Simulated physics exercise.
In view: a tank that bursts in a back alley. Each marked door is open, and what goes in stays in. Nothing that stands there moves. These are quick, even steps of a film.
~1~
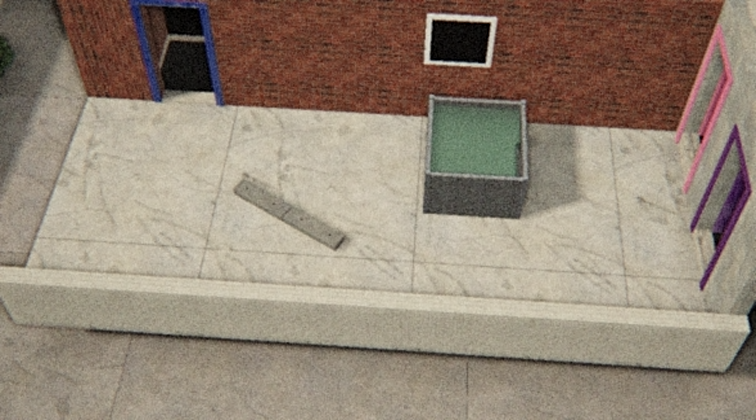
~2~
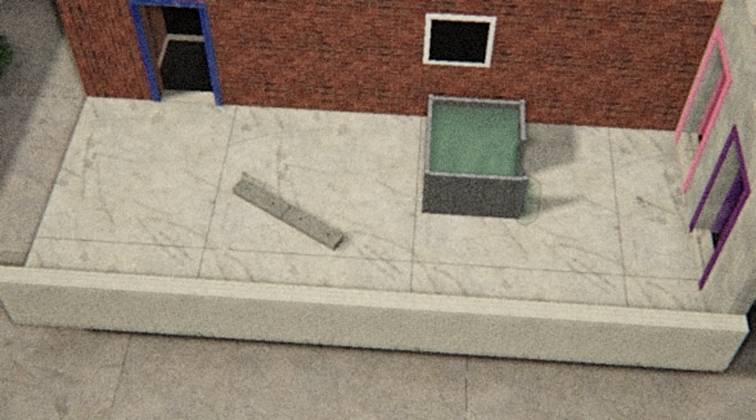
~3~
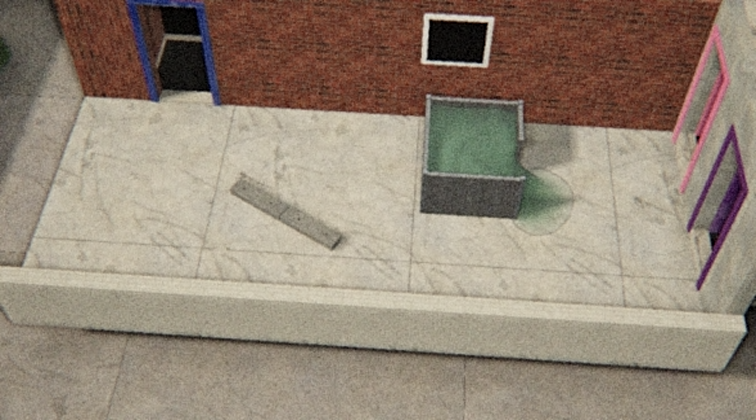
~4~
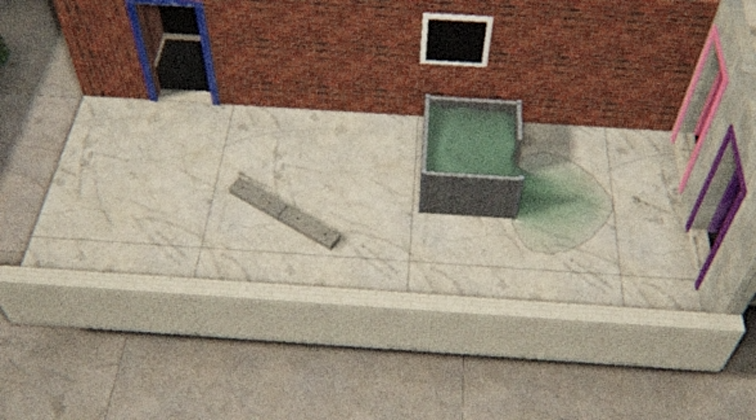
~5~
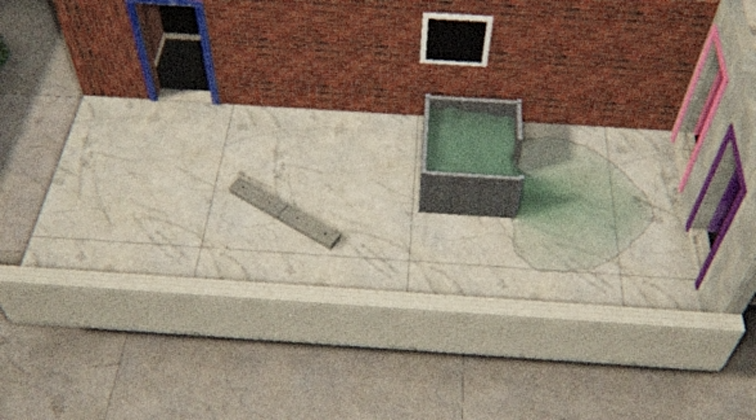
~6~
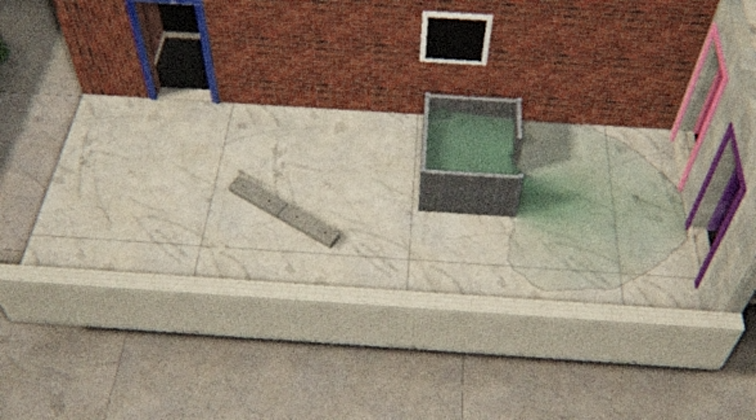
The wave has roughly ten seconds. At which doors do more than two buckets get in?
The blue door holds within the limit; the pink door holds within the limit; the purple door floods.
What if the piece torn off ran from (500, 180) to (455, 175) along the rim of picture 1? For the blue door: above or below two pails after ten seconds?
One by one: The blue door keeps below it.
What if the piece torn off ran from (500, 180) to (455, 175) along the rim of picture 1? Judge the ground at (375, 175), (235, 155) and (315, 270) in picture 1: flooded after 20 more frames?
One after the other: Free of water, clear, covered.
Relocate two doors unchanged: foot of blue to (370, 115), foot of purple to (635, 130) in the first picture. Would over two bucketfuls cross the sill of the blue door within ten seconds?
In short: The blue door takes less.
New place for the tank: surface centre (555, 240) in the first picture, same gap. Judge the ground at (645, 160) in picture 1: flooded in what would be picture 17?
There: Covered.
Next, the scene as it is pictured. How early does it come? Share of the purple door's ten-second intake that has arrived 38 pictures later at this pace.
Roughly 100 per cent.
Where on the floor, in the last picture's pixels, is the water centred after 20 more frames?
I would point to (564, 209).
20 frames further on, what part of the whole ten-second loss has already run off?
Roughly 80 per cent.
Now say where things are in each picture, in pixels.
The first picture shows still water in the open tank at (476, 141).
In the second picture, the front is at (521, 222), out from the gap at (517, 185).
In the third picture, water pours out at (514, 186) and has run to (565, 191).
In the fourth picture, the front is at (606, 211), out from the gap at (513, 187).
In the fifth picture, water pours out at (513, 186) and has run to (647, 217).
In the sixth picture, the front is at (685, 234), out from the gap at (513, 185).
A moment on, water covers 25 % of the floor; the blue door not reached, the pink door wet at the sill, nothing in, the purple door over two buckets in.
Next, water covers 25 % of the floor; the blue door not reached, the pink door wet at the sill, nothing in, the purple door far over two buckets in.
Then, water covers 30 % of the floor; the blue door not reached, the pink door under two buckets in, the purple door far over two buckets in.
Later, water covers 60 % of the floor; the blue door not reached, the pink door under two buckets in, the purple door far over two buckets in.
In the end, water covers 95 % of the floor; the blue door wet at the sill, nothing in, the pink door under two buckets in, the purple door far over two buckets in.
